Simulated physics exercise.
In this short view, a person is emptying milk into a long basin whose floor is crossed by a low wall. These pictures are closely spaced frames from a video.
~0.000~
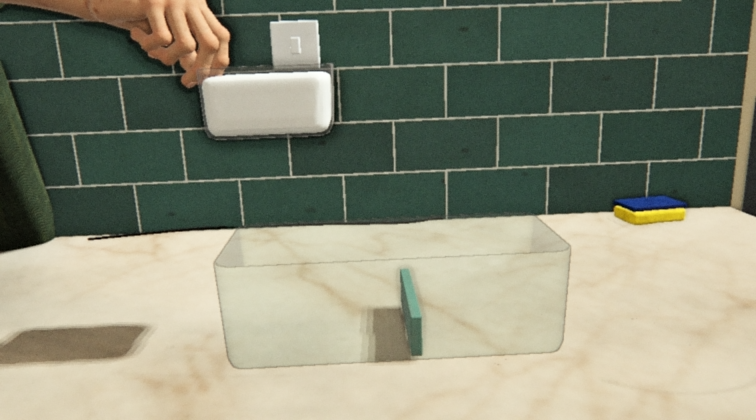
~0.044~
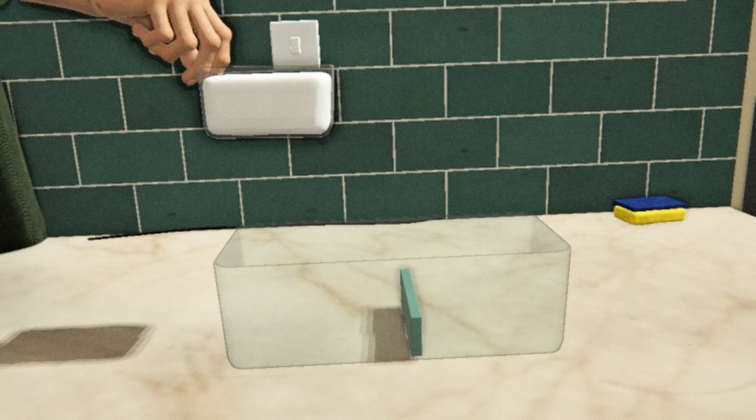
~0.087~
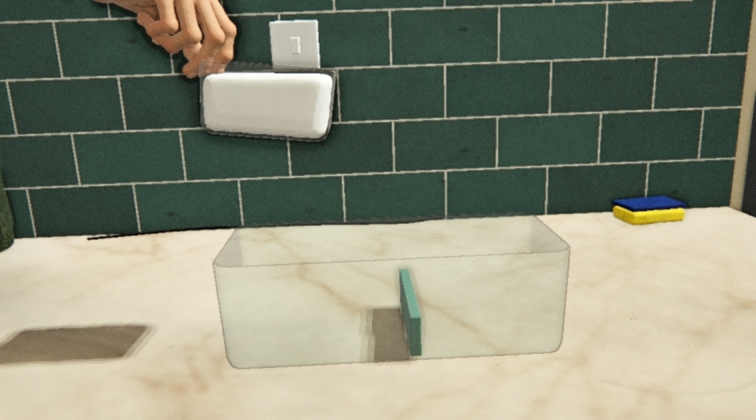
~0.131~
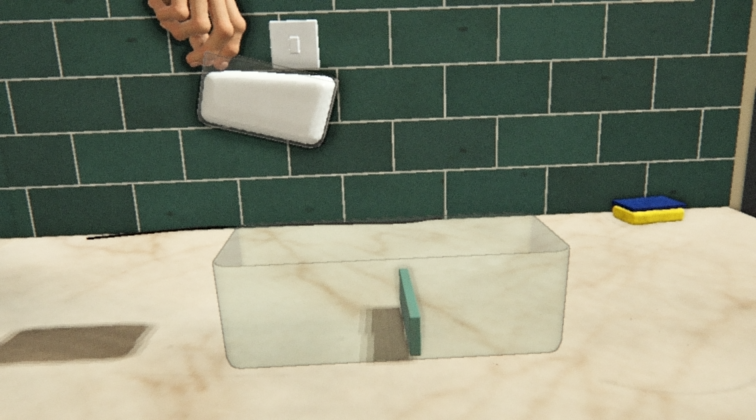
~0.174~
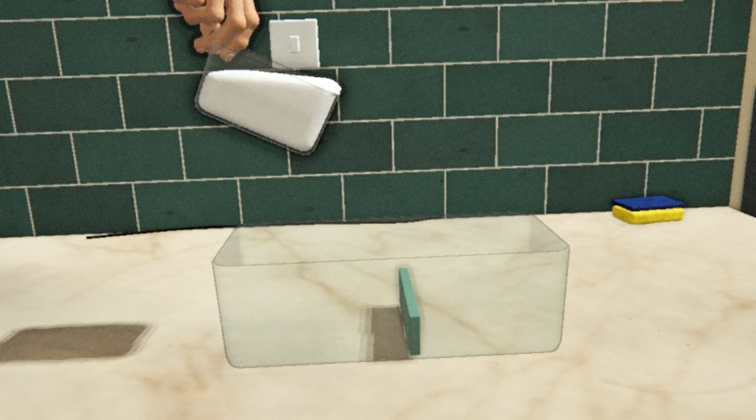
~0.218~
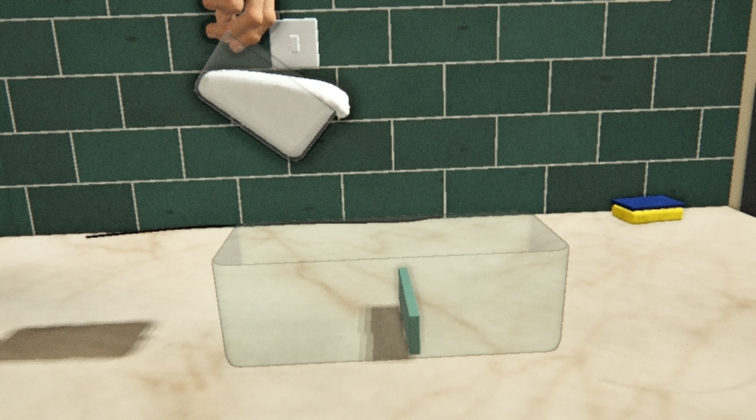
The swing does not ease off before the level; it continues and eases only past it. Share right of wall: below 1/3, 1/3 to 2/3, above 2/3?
Most likely below one third will rest right of the wall.
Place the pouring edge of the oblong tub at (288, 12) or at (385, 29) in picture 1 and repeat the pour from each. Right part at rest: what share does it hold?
First about 10, then 75 per cent.
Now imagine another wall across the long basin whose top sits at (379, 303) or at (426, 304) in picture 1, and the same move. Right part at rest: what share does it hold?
Case 1: 65 %; case 2: 20 %.
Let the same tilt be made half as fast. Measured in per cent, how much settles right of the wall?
Result: Roughly 55 %.
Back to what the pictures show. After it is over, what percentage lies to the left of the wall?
I'd put it at about 70 per cent.
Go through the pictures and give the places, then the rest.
In the first picture, it leans 0°; its right rim is at (330, 66); the milk meets the walls at (211, 79) and (330, 75); the long basin's rim runs from (227, 246) to (551, 231); the wall's top is at (410, 292).
In the second picture, it leans 2°; its right rim is at (331, 68); the milk meets the walls at (212, 78) and (330, 75).
In the third picture, it leans 7°; its right rim is at (333, 74); the milk meets the walls at (214, 77) and (331, 78).
In the fourth picture, it leans 15°; its right rim is at (336, 83); the milk meets the walls at (214, 76) and (335, 80).
In the fifth picture, it leans 26°; its right rim is at (337, 95); the milk meets the walls at (214, 77) and (335, 85); 2 per cent is over the edge.
In the sixth picture, it leans 38°; its right rim is at (336, 109); the milk meets the walls at (210, 74) and (325, 92); 8 per cent is over the edge.
A moment on, the oblong tub is tipped right over and 12 per cent is still to pour, 28 is left of the wall and 17 right of it.
Next, the oblong tub is tipped right over and 1 per cent is still to pour, 71 is left of the wall and 24 right of it.
Then the oblong tub is tipped right over and 0 per cent is still to pour, 69 is left of the wall and 26 right of it.
Later the oblong tub is tipped right over and 0 per cent is still to pour, 71 is left of the wall and 26 right of it.
At rest 71 per cent lies left of the wall, 26 right of it and 3 outside.
